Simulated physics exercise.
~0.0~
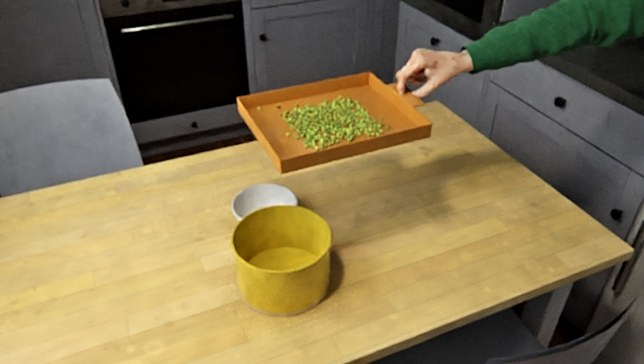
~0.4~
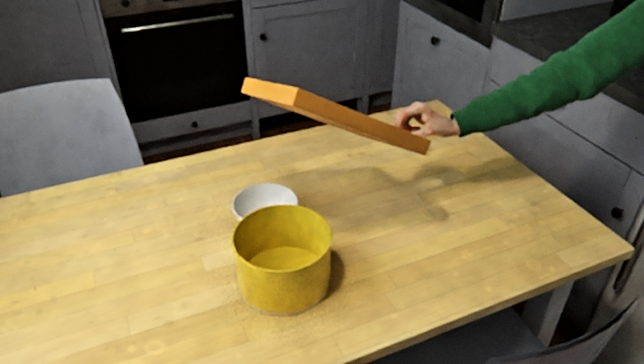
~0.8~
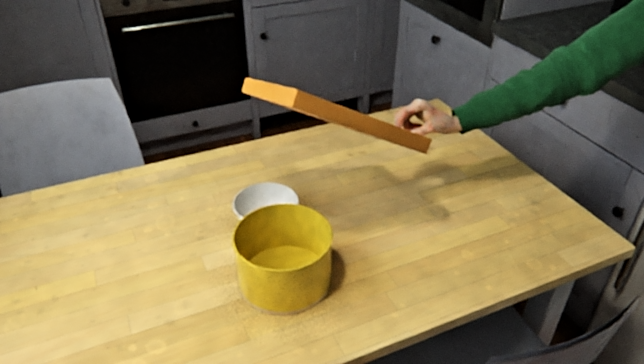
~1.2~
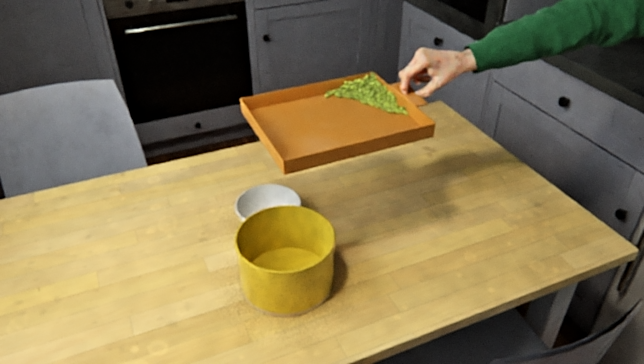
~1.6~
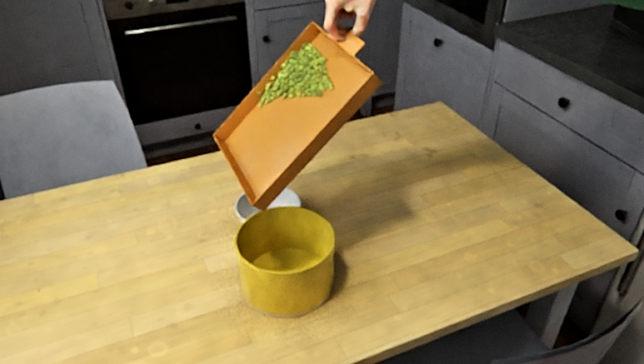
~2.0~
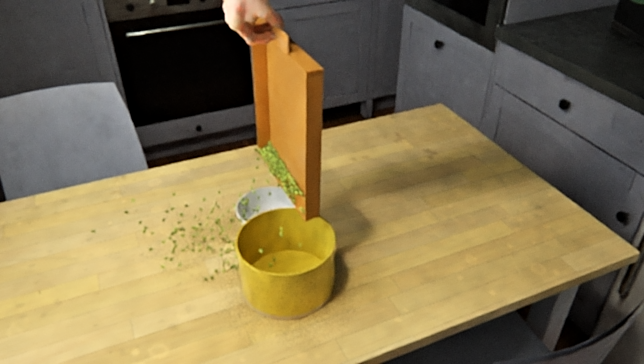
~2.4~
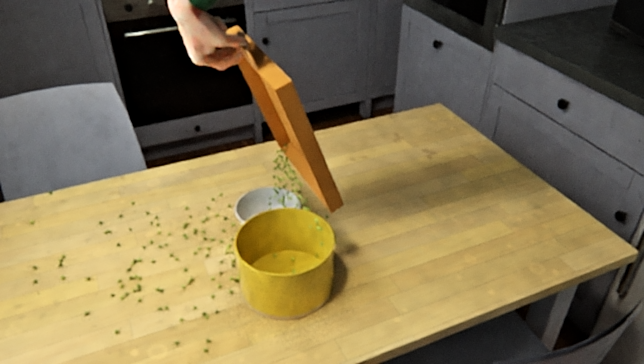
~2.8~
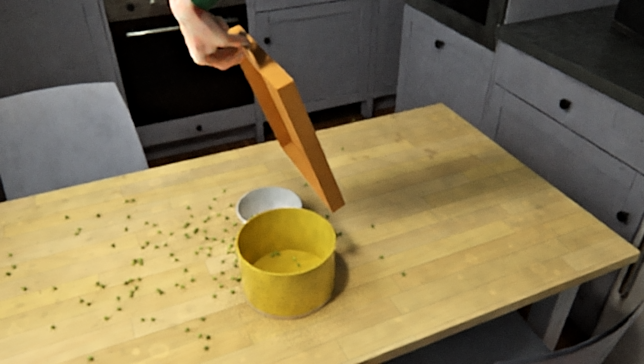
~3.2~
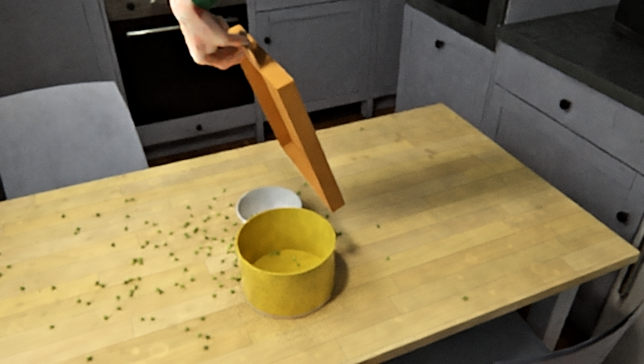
On a wooden kitchen table stand a yellow pot and a small white bowl, while a hand in a green sleeve holds an orange tray of green peas above them. The hand tips the tray up on its left side, pauses, then brings it back level, leaving the peas bunched near the hand. Next it swings the tray steeply down to the left, and the peas slide down and spill over the edge. Many scatter across the table to the left, others drop into the white bowl, and only a few reach the pot. The emptied tray ends up held steeply tilted above them.
